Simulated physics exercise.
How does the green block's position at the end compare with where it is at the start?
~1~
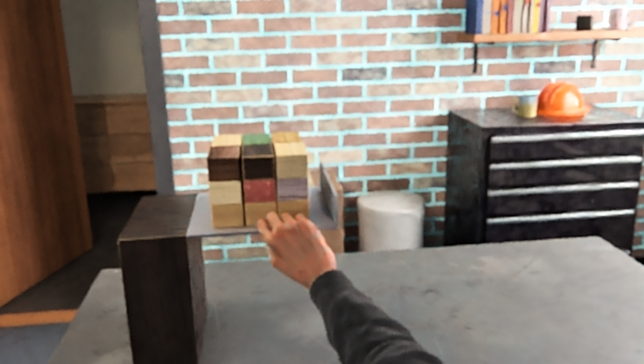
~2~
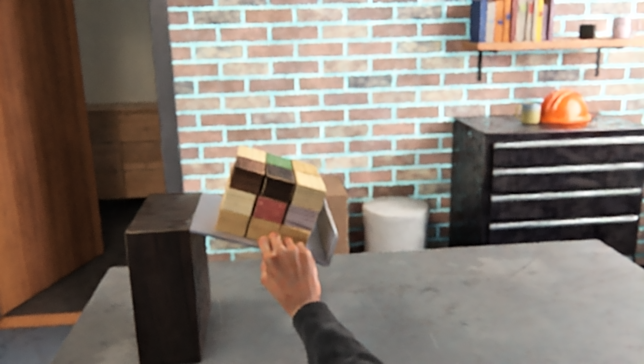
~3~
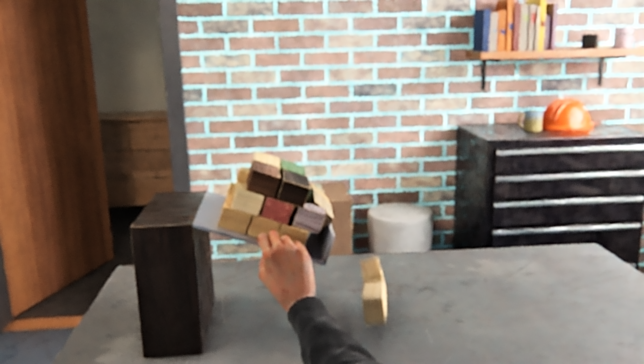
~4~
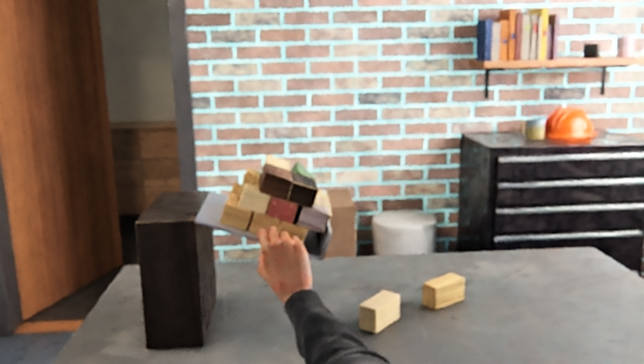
It starts level on top of the neat stack, and by the end it has shifted to the right and a little lower, leaning over among the slumped blocks still on the tilted tray.
